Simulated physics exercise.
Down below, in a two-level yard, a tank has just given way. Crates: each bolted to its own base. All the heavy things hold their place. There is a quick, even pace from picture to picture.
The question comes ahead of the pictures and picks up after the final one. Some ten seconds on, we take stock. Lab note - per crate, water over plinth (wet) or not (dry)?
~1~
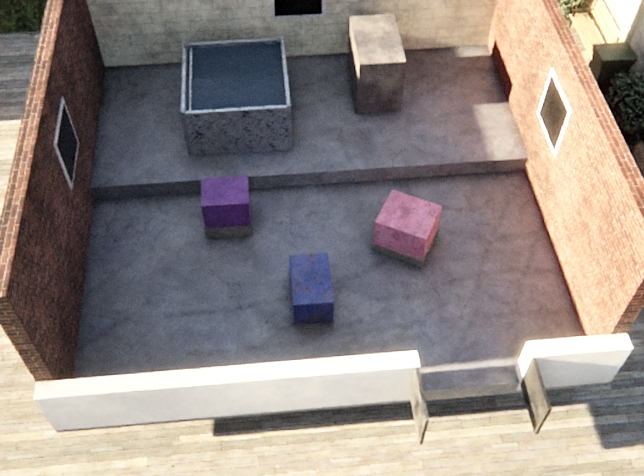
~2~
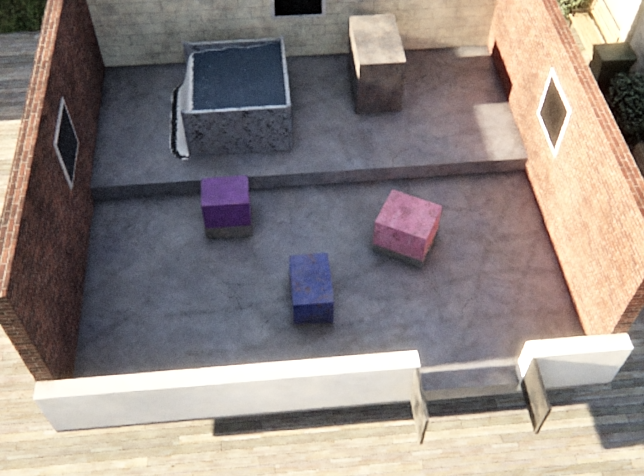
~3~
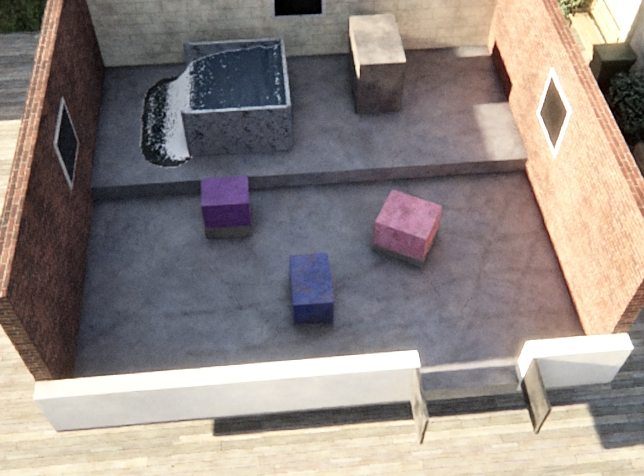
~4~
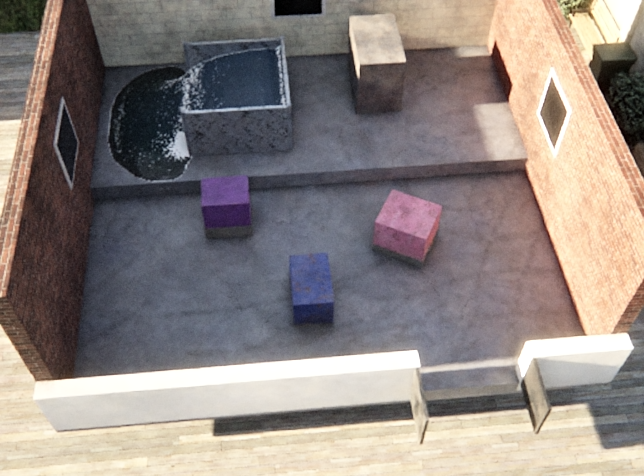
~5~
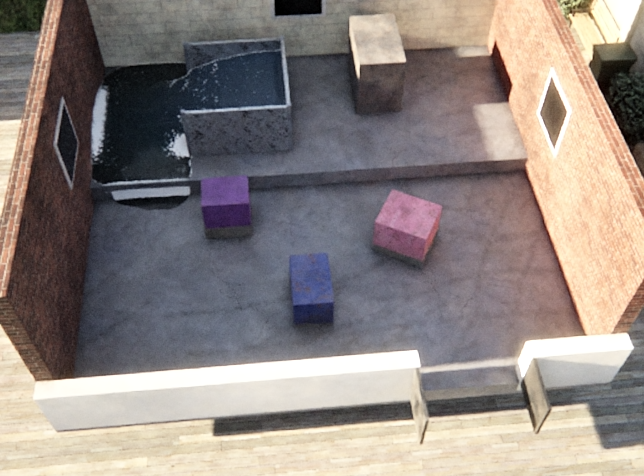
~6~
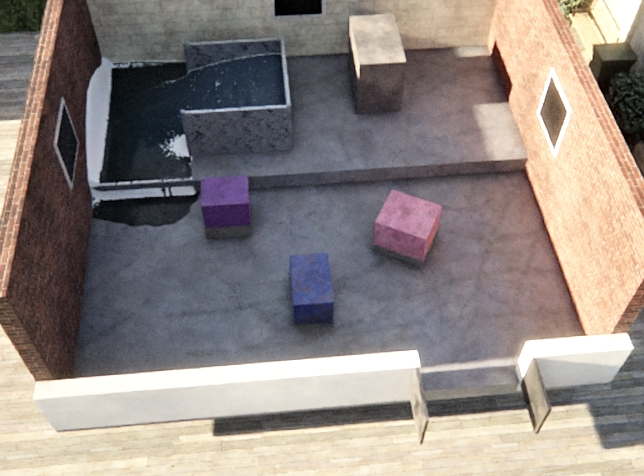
My prediction: The blue crate comes out wet; the purple crate comes out dry; the pink crate comes out dry.
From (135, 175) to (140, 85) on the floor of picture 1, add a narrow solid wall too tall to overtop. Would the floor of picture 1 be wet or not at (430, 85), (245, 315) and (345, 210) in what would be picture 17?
One by one: Spared, soaked, spared.
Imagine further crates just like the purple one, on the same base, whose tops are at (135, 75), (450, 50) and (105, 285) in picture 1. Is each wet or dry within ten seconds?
In turn: Is soaked, is safe, gets wet.
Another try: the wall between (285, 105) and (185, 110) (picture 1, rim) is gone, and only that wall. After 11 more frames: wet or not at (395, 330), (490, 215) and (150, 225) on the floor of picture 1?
In order: Swamped, spared, swamped.
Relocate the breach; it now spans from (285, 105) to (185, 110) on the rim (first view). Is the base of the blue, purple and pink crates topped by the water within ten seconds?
My guess is blue crate goes wet, purple crate goes wet, and pink crate goes wet.
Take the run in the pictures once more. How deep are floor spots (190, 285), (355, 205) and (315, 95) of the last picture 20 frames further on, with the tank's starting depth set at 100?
Respectively 6, 0 and 2 per cent.
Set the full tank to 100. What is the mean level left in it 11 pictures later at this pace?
I'd say some 22 %.
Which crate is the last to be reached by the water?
Should be the one in pink.
A moment on, water covers 15 % of the floor; the blue crate not reached, the purple crate not reached, the pink crate not reached.
Next, water covers 25 % of the floor; the blue crate not reached, the purple crate not reached, the pink crate not reached.
Then, water covers 45 % of the floor; the blue crate water round its plinth, the purple crate water round its plinth, the pink crate not reached.
Later, water covers 85 % of the floor; the blue crate water round its plinth, the purple crate water round its plinth, the pink crate water round its plinth.
In the end, water covers 95 % of the floor; the blue crate was topped, the purple crate stayed above the water, the pink crate stayed above the water.
